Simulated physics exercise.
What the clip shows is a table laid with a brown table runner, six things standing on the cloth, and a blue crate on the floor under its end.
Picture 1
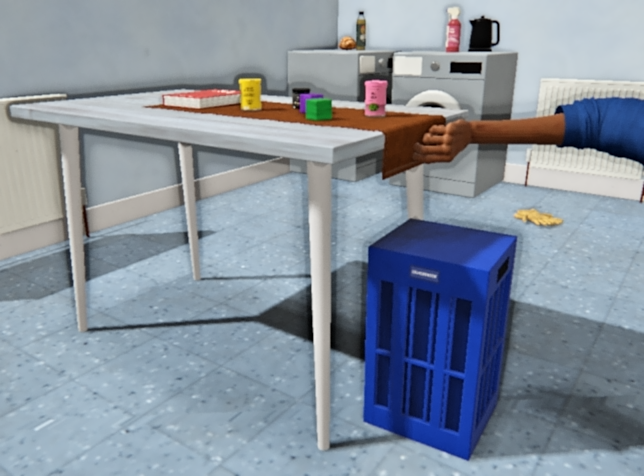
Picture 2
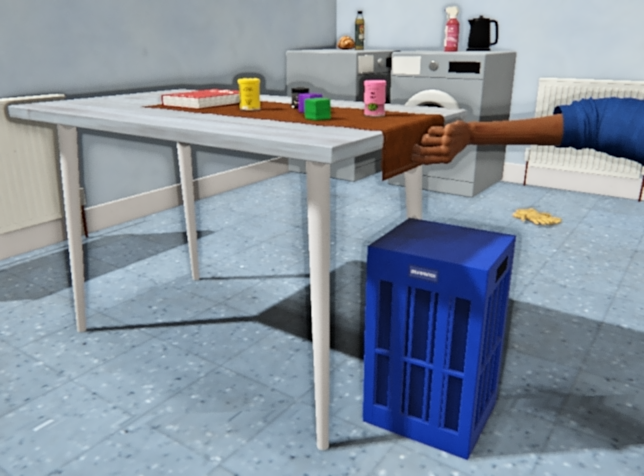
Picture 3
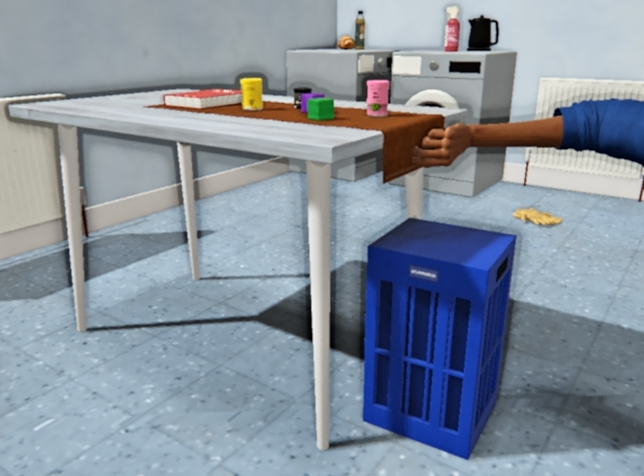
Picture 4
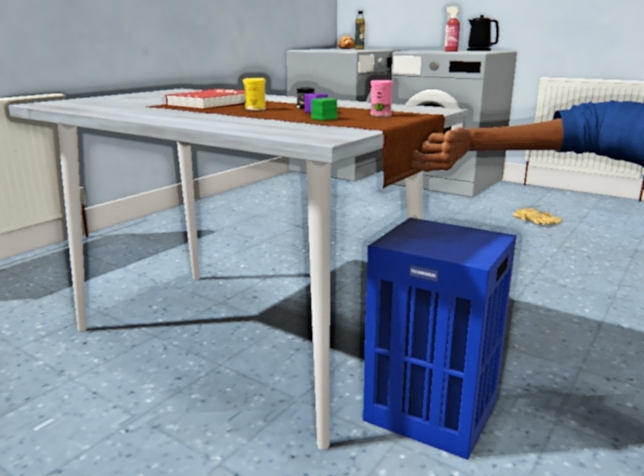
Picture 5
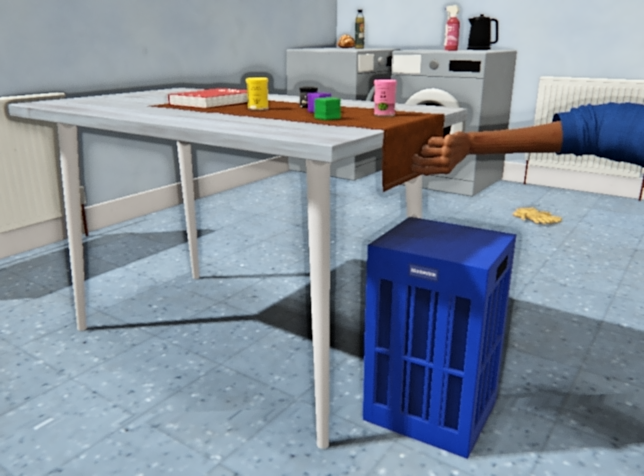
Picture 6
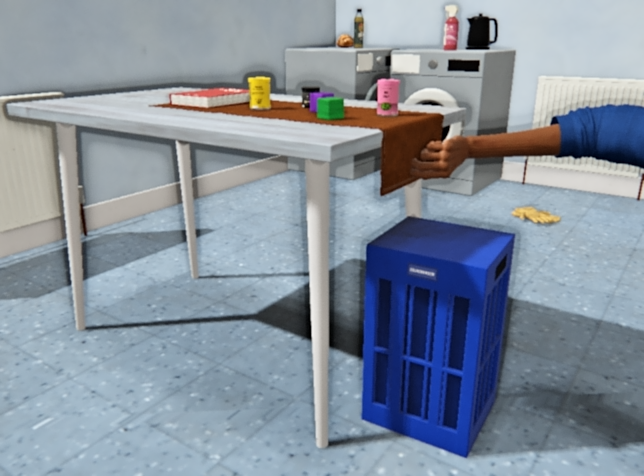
A dark-skinned hand in a blue sleeve, reaching in from the right, slowly pulls the brown runner a little way over the end of a pale table, in a blue-walled room seen from a fixed, slightly raised view. On the cloth, a red-and-white box, yellow and pink cans, a dark pot, and purple and green cubes shift slightly rightward with it. The blue crate stays on the tiled floor below, before grey appliances.
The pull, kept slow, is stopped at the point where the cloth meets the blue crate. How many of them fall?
One.
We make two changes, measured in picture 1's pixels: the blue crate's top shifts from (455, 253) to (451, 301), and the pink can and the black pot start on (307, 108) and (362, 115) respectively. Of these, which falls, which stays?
Pink can: Safe; black pot: Lost.
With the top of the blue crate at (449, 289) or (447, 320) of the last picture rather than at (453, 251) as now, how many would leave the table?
We'd get 2 in the first case and 3 in the second.
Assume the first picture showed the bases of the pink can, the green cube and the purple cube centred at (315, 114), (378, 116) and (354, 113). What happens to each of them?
Fate of the pink can: It stays; fate of the green cube: It goes; fate of the purple cube: It stays.
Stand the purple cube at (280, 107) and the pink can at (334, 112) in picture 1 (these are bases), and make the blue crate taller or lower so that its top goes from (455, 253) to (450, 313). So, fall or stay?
In the end the purple cube is still on top and the pink can is no longer on top.
Early on, hem on the crate; all still up.
Midway, hem on the crate; pink can gone.
Finally, hem on the crate; pink can gone. It carries off one.
